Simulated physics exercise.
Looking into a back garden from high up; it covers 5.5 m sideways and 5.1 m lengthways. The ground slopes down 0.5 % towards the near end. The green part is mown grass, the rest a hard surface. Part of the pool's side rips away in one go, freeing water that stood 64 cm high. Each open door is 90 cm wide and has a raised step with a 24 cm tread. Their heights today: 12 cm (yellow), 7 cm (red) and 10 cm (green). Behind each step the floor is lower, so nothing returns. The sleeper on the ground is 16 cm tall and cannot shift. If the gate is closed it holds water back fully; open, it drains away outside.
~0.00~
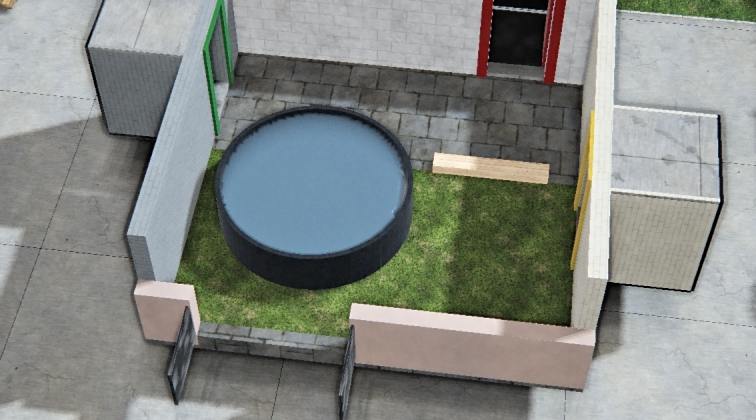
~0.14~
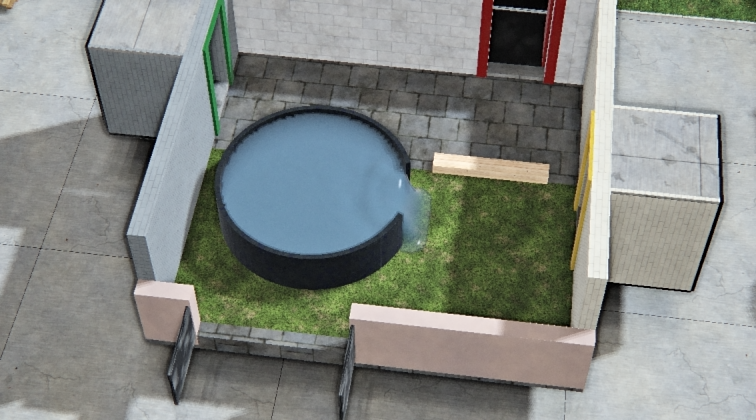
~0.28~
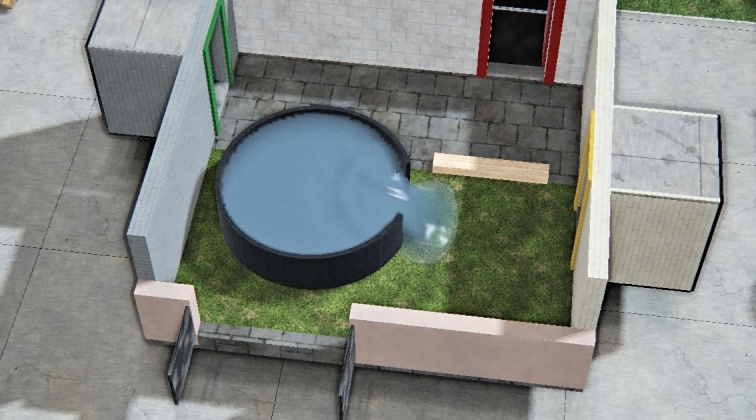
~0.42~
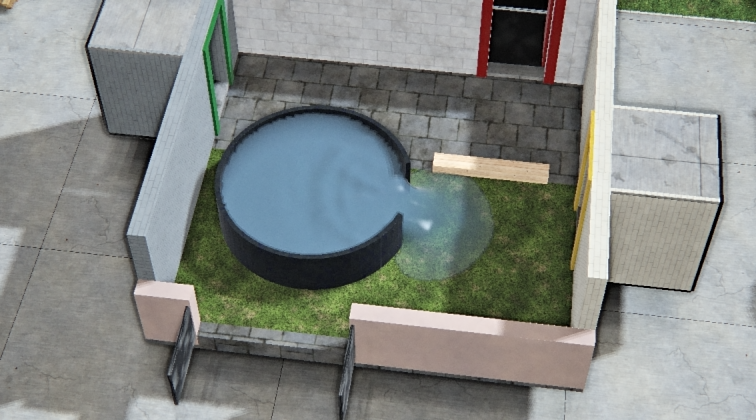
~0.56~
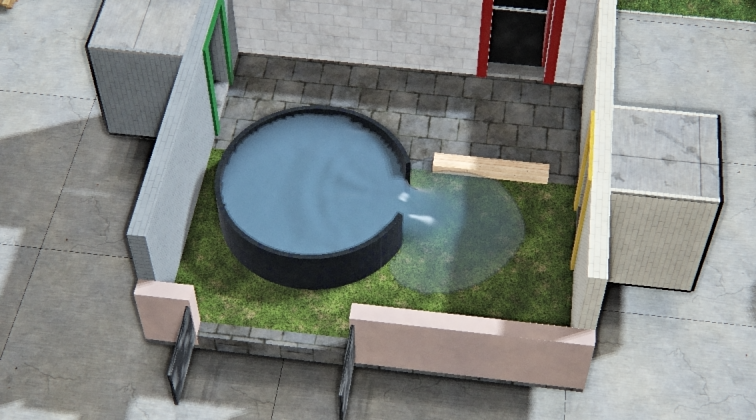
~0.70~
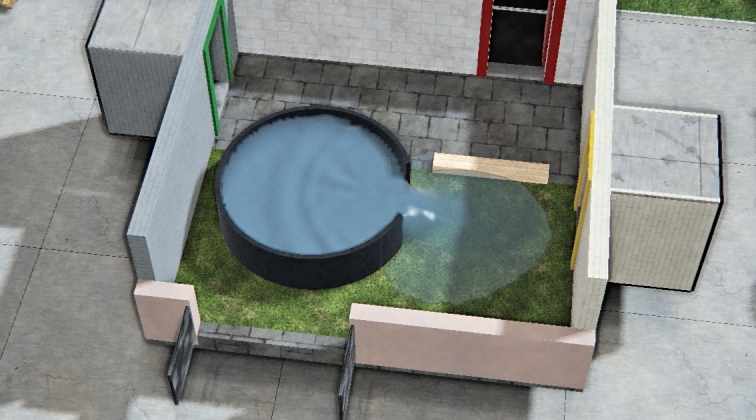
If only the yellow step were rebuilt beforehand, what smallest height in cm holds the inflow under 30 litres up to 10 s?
Some 24 cm above the ground.
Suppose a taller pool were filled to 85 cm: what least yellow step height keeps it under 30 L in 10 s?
Some 32 cm.
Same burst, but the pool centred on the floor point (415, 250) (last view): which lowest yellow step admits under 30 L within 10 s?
Some 37 cm.
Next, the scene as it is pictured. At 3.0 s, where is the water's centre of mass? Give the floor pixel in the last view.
At about (388, 222).
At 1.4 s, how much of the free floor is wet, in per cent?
About 30 per cent.
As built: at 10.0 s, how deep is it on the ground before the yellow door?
Some 15.0 cm.
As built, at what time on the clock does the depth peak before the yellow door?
Around 2.0 s.
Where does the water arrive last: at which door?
The green one.
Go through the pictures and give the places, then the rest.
The first frame shows the pool at (314, 182) is whole and still, 64 cm deep; the yellow door at (584, 192) is dry.
In the second frame, water pours out at (407, 211) and has run 0.3 m, to (426, 201); about 6 cm deep outside, 64 cm at the back.
In the third frame, the gap is at (407, 212), the front 0.7 m out at (451, 237); the back of the pool holds 64 cm.
In the fourth frame, water pours out at (407, 212) and has run 1.2 m, to (487, 214); about 8 cm deep outside, 64 cm at the back.
In the fifth frame, the gap is at (407, 212), the front 1.6 m out at (519, 237); the back of the pool holds 64 cm.
In the sixth frame, water pours out at (407, 211) and has run 2.0 m, to (544, 243); about 7 cm deep outside, 64 cm at the back; the yellow door at (584, 192), 2.4 m from the gap, is still 0.4 m from the nearest water.
After 1.4 s water covers 30 % of the floor, deepest (34 cm) near (571, 203); 25 cm at the yellow door, 5 litres in over its 12 cm step.
After 3.0 s water covers 45 % of the floor, deepest (29 cm) near (563, 362); 26 cm at the yellow door, 140 litres in over its 12 cm step.
After 10.0 s water covers 95 % of the floor, deepest (16 cm) near (563, 362); 15 cm at the yellow door, 315 litres in over its 12 cm step.
At the yellow door as built, the water arrived by 0.9 s and peaked near 31 cm at 2.0 s.
Run again over the same 10 s with other heights there, 79 litres in over 19.5 cm, 15 litres over 26 cm. The limit of 30 litres is kept from about 24 cm up.
